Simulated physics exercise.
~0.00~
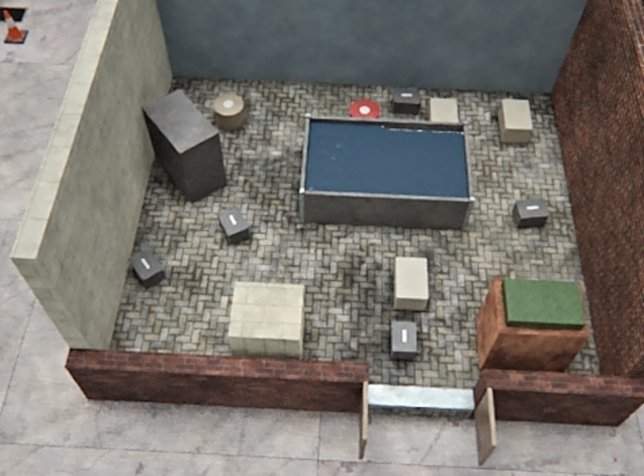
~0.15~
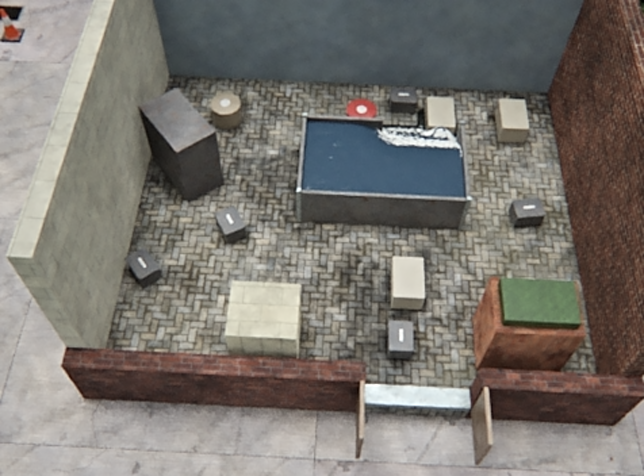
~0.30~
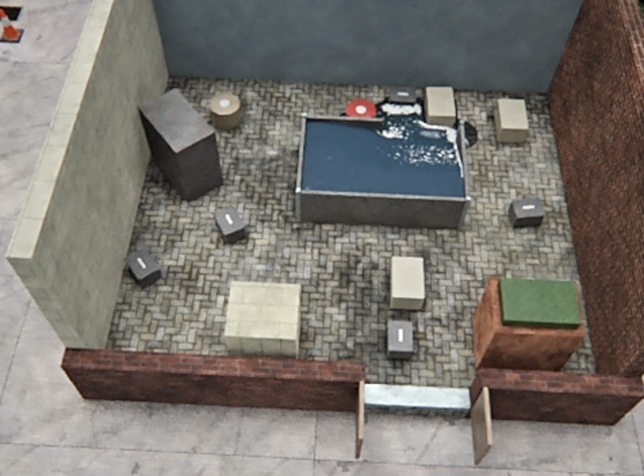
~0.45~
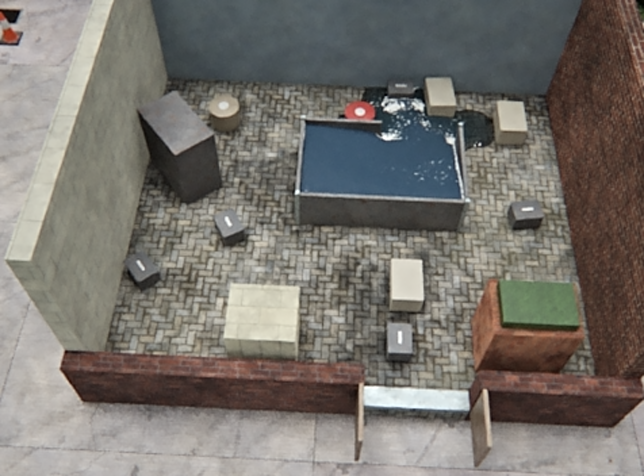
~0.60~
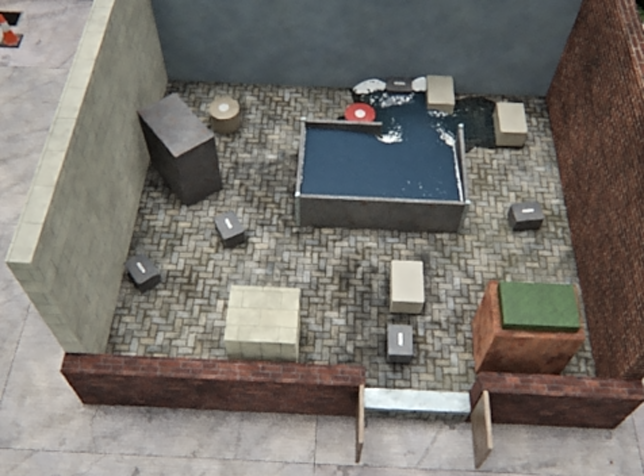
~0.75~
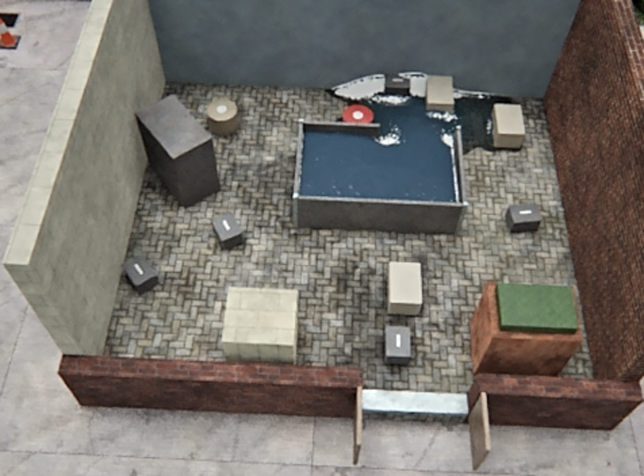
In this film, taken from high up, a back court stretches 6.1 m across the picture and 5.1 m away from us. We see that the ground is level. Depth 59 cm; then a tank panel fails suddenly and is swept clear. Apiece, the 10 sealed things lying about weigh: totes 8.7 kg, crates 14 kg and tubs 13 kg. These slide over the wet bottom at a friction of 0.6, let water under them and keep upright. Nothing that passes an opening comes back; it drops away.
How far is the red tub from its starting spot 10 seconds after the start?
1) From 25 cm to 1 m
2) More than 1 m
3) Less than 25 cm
(3) Less than 25 cm.
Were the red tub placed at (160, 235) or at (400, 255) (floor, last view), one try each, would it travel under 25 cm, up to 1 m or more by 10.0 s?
Try one: It hardly moves. Try two: It hardly moves.
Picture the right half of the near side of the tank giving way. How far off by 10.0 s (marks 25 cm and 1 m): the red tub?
In that scenario the red tub would have stayed in place.
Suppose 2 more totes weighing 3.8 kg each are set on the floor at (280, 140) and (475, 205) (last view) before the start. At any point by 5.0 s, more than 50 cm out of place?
Well, the first is higher and the second higher.
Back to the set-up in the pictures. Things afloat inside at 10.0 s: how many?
The number is 3.
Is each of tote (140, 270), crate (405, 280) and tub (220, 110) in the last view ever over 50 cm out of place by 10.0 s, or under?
Taking them in order: Fell shy, exceeded and exceeded.
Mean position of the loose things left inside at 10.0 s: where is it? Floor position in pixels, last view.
Close to (301, 255).
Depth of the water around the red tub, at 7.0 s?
4 cm, roughly.
After 2.0 s the red tub is near (358, 117), 0.0 m from its start, aground; 0 of 10 are out; 2 afloat.
After 4.5 s the red tub is near (358, 117), 0.0 m from its start, aground; 0 of 10 are out; 3 afloat.
After 7.0 s the red tub is near (358, 117), 0.0 m from its start, aground; 0 of 10 are out; 4 afloat.
After 10.0 s the red tub is near (358, 117), 0.0 m from its start, aground; 0 of 10 are out; 3 afloat.
